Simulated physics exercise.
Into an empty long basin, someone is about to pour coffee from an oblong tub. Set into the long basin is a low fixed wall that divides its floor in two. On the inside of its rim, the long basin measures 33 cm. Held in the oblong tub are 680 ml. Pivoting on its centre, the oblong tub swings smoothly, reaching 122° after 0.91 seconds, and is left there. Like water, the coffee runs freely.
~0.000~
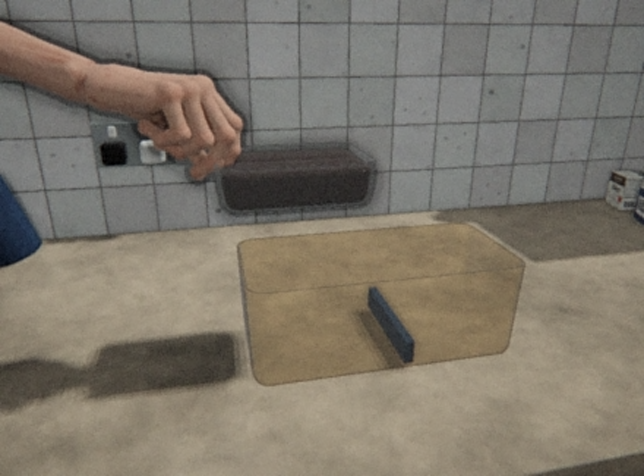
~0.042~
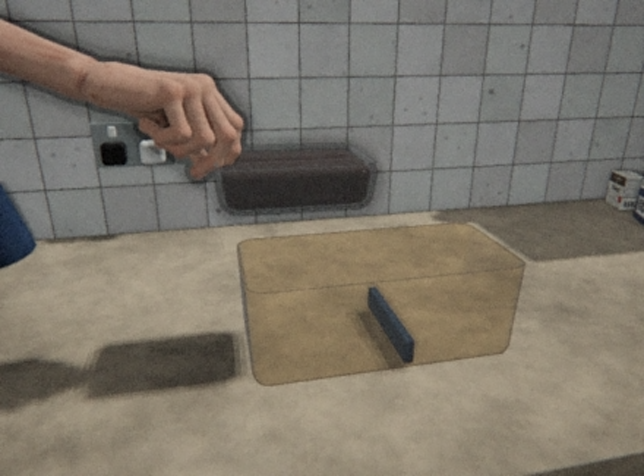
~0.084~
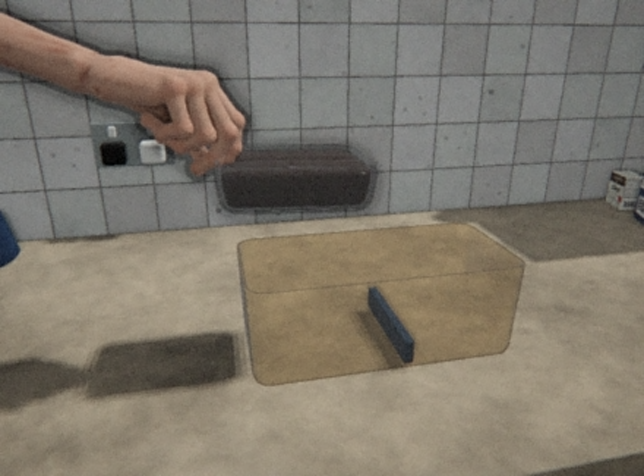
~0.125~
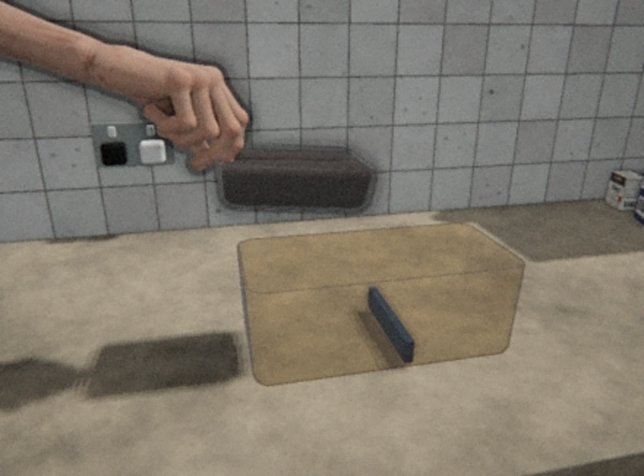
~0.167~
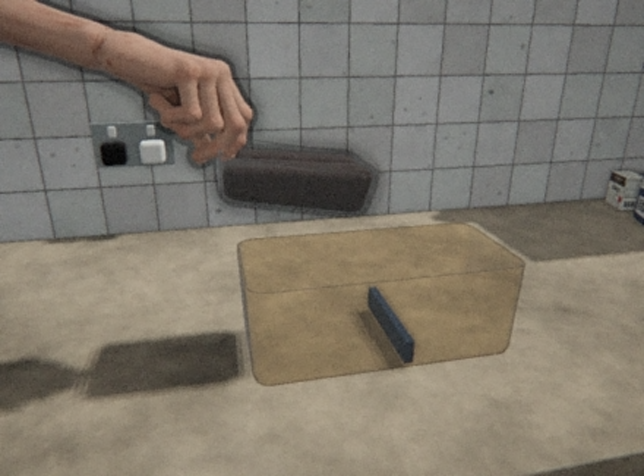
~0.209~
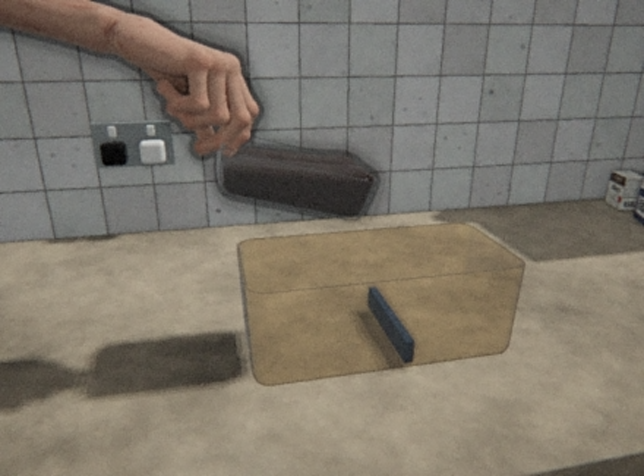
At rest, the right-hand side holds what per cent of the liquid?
It holds some 54 in every hundred.
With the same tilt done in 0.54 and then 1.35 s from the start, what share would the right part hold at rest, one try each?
35 per cent first, 60 per cent second.
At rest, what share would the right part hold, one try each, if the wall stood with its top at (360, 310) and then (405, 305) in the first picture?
I'd put it at about 80 per cent for the first and about 35 per cent for the second.
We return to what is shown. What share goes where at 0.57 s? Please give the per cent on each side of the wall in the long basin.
Lab note: Left near 18, right near 50.
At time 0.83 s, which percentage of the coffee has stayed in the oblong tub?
About 0 per cent.
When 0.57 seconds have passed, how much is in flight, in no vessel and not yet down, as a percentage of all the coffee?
Roughly 26 %.
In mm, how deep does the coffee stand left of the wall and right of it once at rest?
Some 10 mm on the left and some 18 mm on the right.
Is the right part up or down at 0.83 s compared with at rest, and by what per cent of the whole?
It ends up lower by roughly 6.
By 0.57 s the tilt is 84° and 6 per cent is still to pour, 17 is left of the wall and 49 right of it.
By 0.83 s the tilt is 120° and 0 per cent is still to pour, 35 is left of the wall and 59 right of it.
By 1.11 s the tilt is 122° and 0 per cent is still to pour, 41 is left of the wall and 54 right of it.
By 1.41 s the tilt is 122° and 0 per cent is still to pour, 42 is left of the wall and 54 right of it.
At rest 42 per cent lies left of the wall, 54 right of it and 5 outside.
